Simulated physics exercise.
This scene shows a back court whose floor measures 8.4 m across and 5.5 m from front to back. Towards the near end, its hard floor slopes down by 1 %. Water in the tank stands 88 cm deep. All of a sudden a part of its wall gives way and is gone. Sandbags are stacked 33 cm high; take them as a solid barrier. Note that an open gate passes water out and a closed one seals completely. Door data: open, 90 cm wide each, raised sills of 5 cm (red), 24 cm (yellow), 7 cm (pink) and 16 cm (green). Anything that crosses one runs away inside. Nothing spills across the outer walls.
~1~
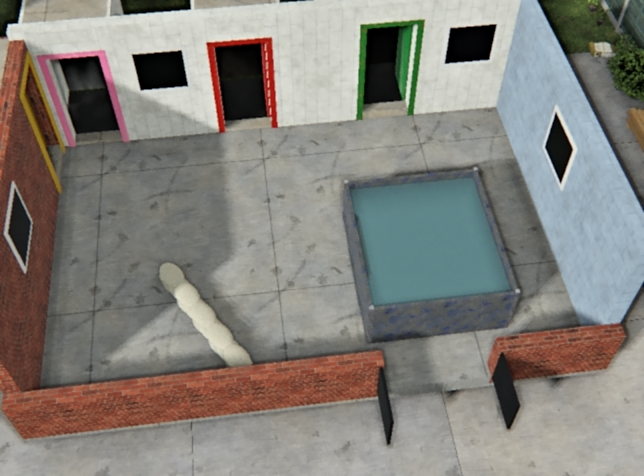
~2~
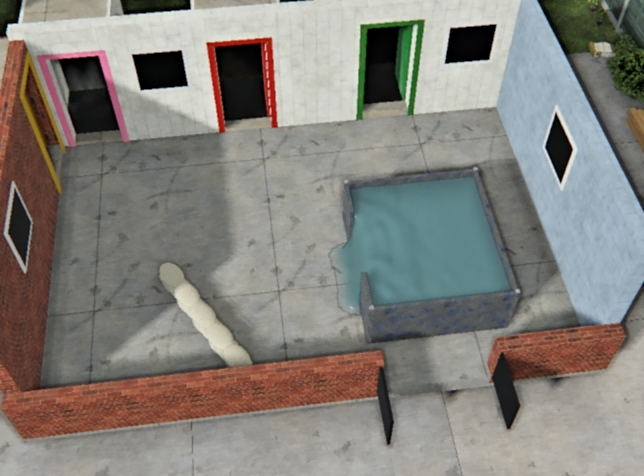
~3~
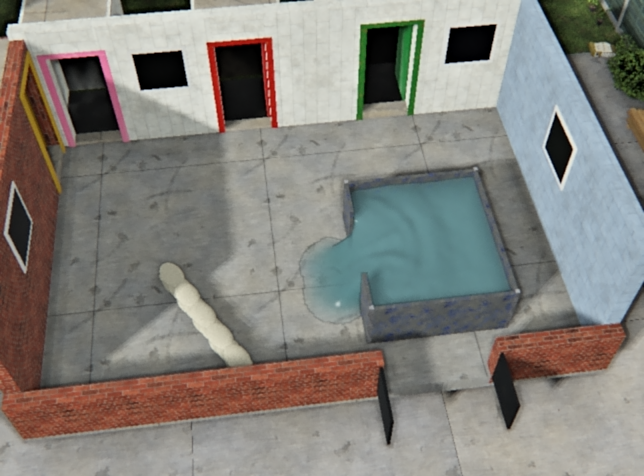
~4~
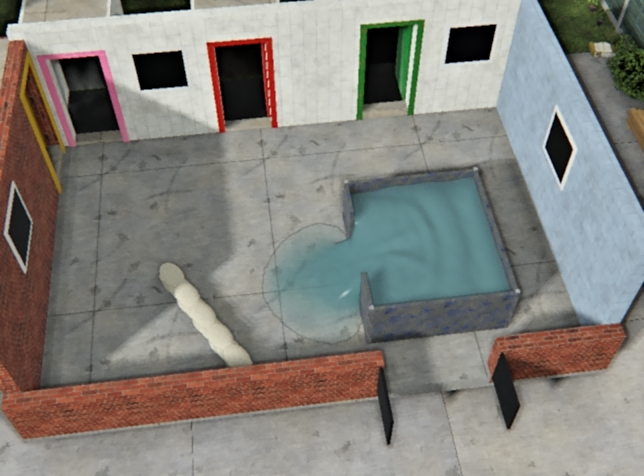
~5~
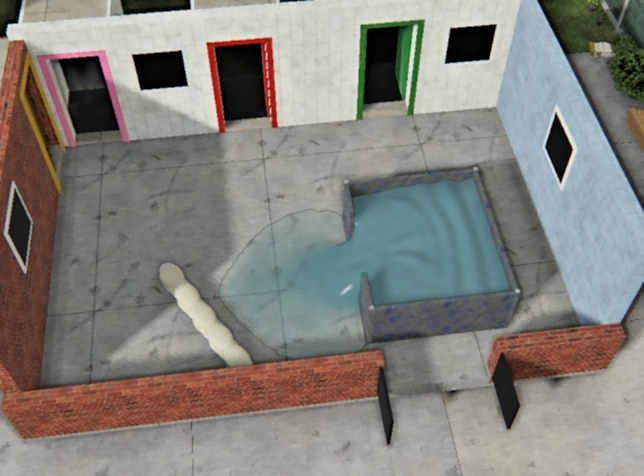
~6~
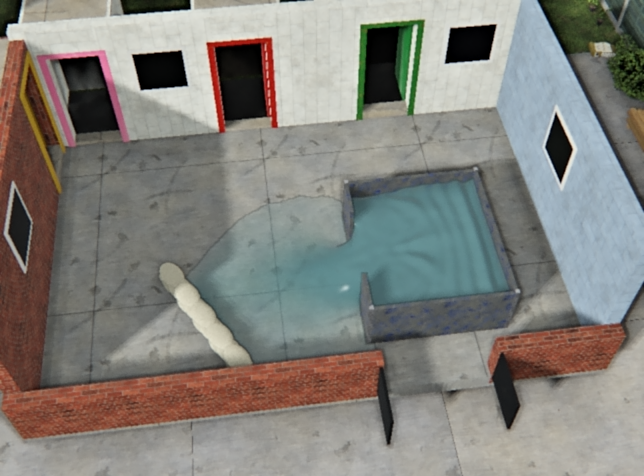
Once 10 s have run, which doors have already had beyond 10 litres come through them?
At the red door the limit will be outstripped, at the yellow door the limit will be outstripped, at the pink door the limit will be outstripped, at the green door the limit will not be outstripped.
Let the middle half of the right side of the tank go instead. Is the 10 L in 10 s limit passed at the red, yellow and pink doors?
Then red does not exceed it, yellow does not exceed it, pink exceeds it.
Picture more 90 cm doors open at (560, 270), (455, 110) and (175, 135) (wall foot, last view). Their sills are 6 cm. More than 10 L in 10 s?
Less, less, more.
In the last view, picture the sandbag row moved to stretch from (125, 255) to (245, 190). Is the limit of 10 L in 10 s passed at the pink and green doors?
Against the limit, the pink door goes beyond it and the green door stays within it.
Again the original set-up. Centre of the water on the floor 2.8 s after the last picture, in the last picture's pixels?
Pixel position near (291, 265).
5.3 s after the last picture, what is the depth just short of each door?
Depths in cm: Red 9, yellow 19, pink 18, green 2.
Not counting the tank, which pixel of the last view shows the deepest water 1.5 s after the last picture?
In the final picture, near (218, 322).
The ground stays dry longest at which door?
Looks like the green door.
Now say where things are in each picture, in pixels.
In the first frame, the tank at (426, 238) is whole and still, 88 cm deep.
In the second frame, water pours out at (358, 267) and has run 0.7 m, to (352, 310); typically 9 cm deep outside, 88 cm at the tank's back.
In the third frame, the front is at (314, 308), 0.9 m from the gap at (358, 267); 1.1 m2 of floor is under water; 88 cm left at the back of the tank.
In the fourth frame, water pours out at (358, 268) and has run 1.5 m, to (272, 303); typically 10 cm deep outside, 87 cm at the tank's back.
In the fifth frame, the front is at (223, 293), 2.2 m from the gap at (358, 267); 4.7 m2 of floor is under water; 80 cm left at the back of the tank.
In the sixth frame, water pours out at (358, 267) and has run 2.9 m, to (186, 282); typically 6 cm deep outside, 75 cm at the tank's back.
Then, 0.7 s after the last picture water covers 35 % of the floor and is deepest (48 cm) near (346, 280); red door not reached, yellow door not reached, pink door not reached, green door not reached.
Then, 1.5 s after the last picture water covers 55 % of the floor and is deepest (42 cm) near (218, 322); red door not reached, yellow door 25 cm at the sill, 0 L in, pink door not reached, green door not reached.
Then, 2.8 s after the last picture water covers 60 % of the floor and is deepest (30 cm) near (103, 148); red door 2 cm at the sill, 0 L in, yellow door 29 cm at the sill, 16 L in, pink door 31 cm at the sill, 163 L in, green door not reached.
Then, 5.3 s after the last picture water covers 80 % of the floor and is deepest (20 cm) near (64, 158); red door 9 cm at the sill, 8 L in, yellow door 19 cm at the sill, 22 L in, pink door 18 cm at the sill, 369 L in, green door 2 cm at the sill, 0 L in.
Then, 9.3 s after the last picture water covers 95 % of the floor and is deepest (22 cm) near (45, 351); red door 8 cm at the sill, 42 L in, yellow door 11 cm at the sill, 22 L in, pink door 11 cm at the sill, 472 L in, green door 3 cm at the sill, 0 L in.
